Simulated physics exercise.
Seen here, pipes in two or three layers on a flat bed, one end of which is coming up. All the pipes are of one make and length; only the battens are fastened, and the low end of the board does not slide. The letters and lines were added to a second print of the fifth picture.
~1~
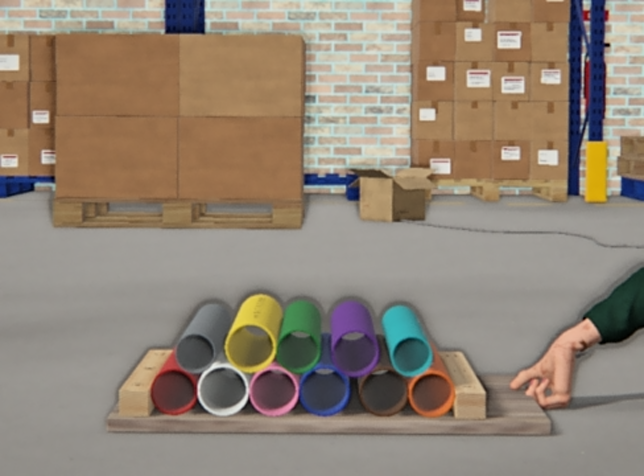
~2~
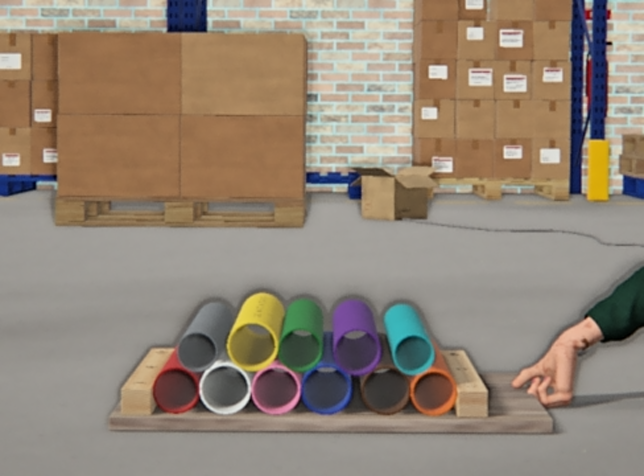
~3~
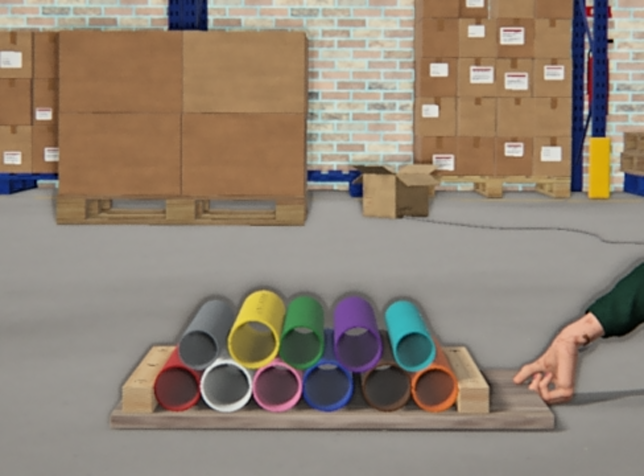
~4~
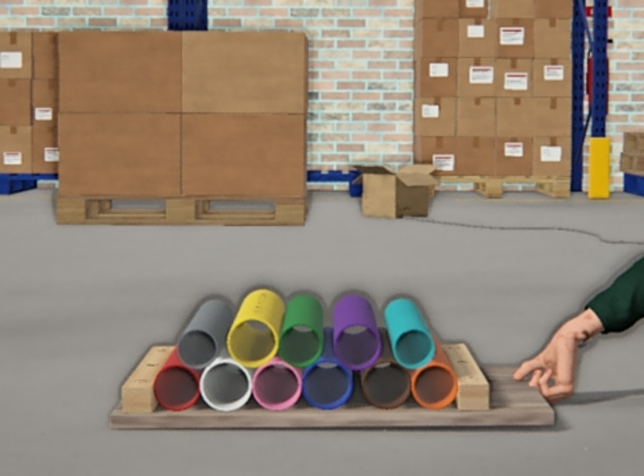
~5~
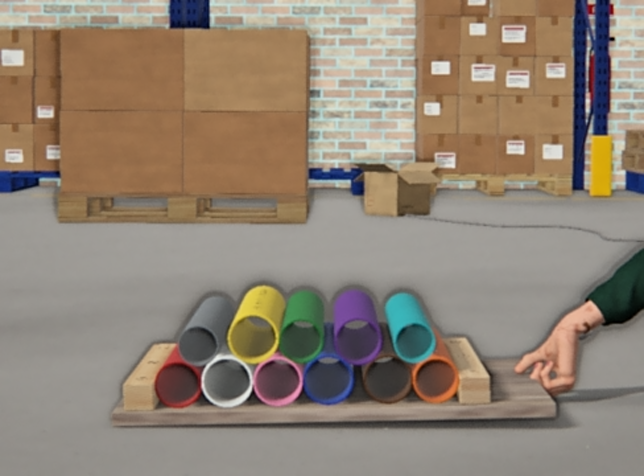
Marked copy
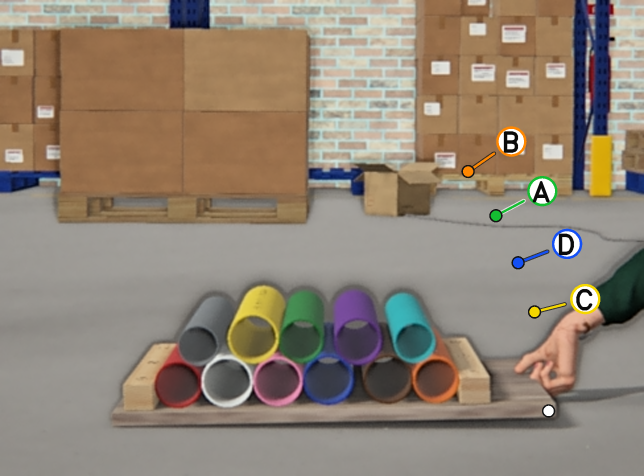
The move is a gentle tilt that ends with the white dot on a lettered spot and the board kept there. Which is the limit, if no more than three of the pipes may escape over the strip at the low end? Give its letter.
Lift it to A and no more.
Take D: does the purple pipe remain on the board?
Yes, with D.
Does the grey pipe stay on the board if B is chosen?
The grey pipe: No.
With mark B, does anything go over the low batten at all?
Yes, at B.
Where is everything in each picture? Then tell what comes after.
The first picture shows board (329, 389); red pipe (174, 392); white pipe (224, 390).
The second picture shows white pipe (226, 389); pink pipe (276, 390).
The third picture shows board (332, 384); brown pipe (387, 387); orange pipe (435, 389); purple pipe (359, 349).
The fourth picture shows board (332, 383); red pipe (177, 387); white pipe (226, 385).
The fifth picture shows board (333, 378); red pipe (178, 384); white pipe (227, 381).
On the marked copy, A at (496, 216); B at (468, 171); C at (534, 312); D at (518, 263); the white dot at (548, 411).
Taking A. A third of the way, board at 18°.
Two thirds of the way, board at 28°.
When it is over, board at 28°, one over the low batten (grey).
As for the rest, B four over the low batten (purple, yellow, green, grey); C none over the low batten; D none over the low batten.
